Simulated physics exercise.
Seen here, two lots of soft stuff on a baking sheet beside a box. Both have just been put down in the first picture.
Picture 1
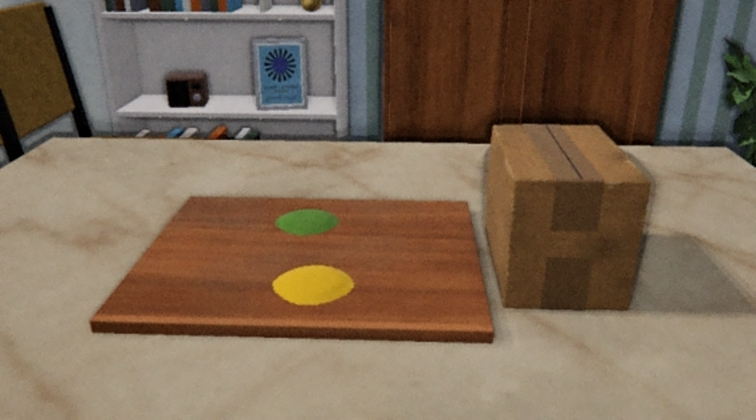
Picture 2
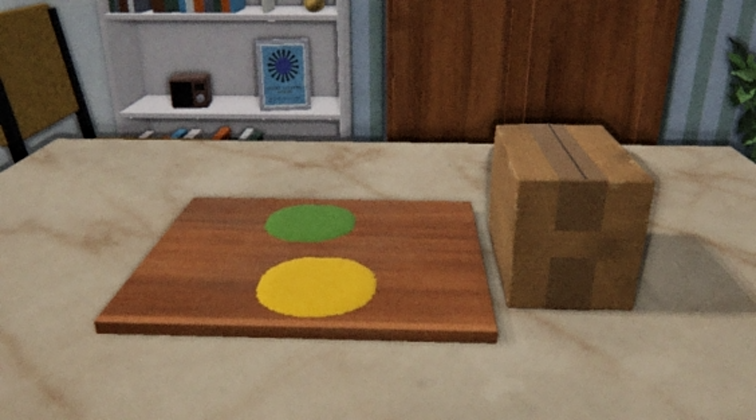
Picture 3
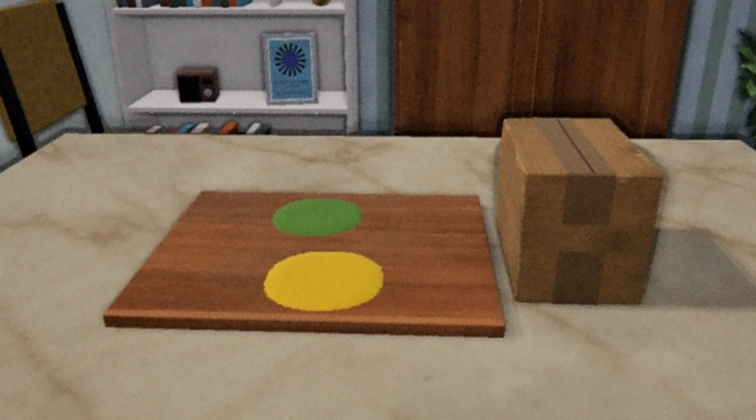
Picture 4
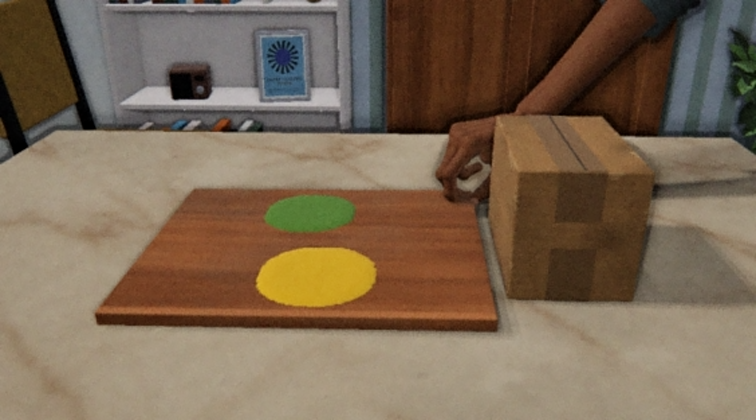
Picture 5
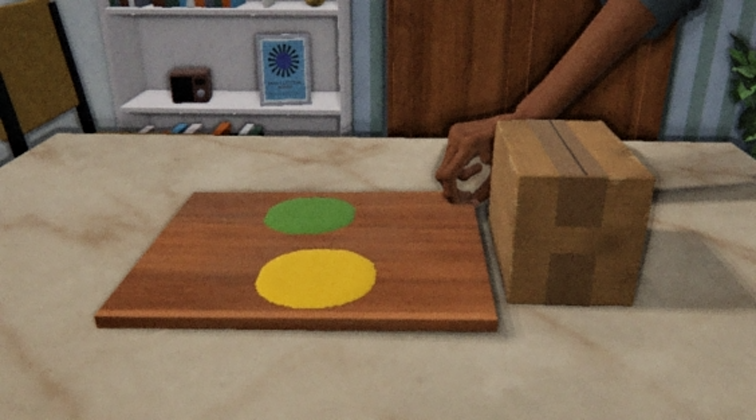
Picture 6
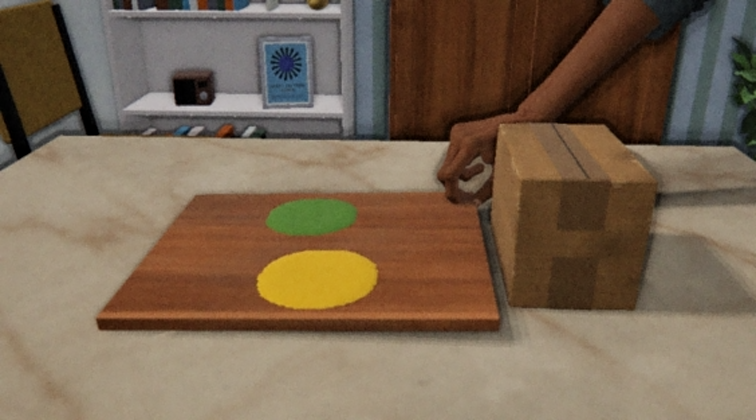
Yellow and green dollops spreading thin on a wooden-looking board beside a cardboard box, then a hand gripping the board's far corner.
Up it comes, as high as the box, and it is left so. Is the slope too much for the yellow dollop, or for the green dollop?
As for the yellow dollop, it runs off the low end; the green dollop runs off the low end.
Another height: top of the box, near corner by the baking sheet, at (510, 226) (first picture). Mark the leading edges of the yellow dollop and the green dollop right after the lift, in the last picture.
The first near (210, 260), the second near (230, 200).
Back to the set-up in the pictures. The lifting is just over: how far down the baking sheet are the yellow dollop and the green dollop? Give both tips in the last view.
The first near (178, 254), the second near (205, 203).
Next, slope about 24°; the yellow dollop has crept down a long way; the green dollop has crept down a long way.
After that, the yellow dollop is dripping off the low end; the green dollop is dripping off the low end.
Finally, slope about 24°; the yellow dollop is dripping off the low end; the green dollop is dripping off the low end.
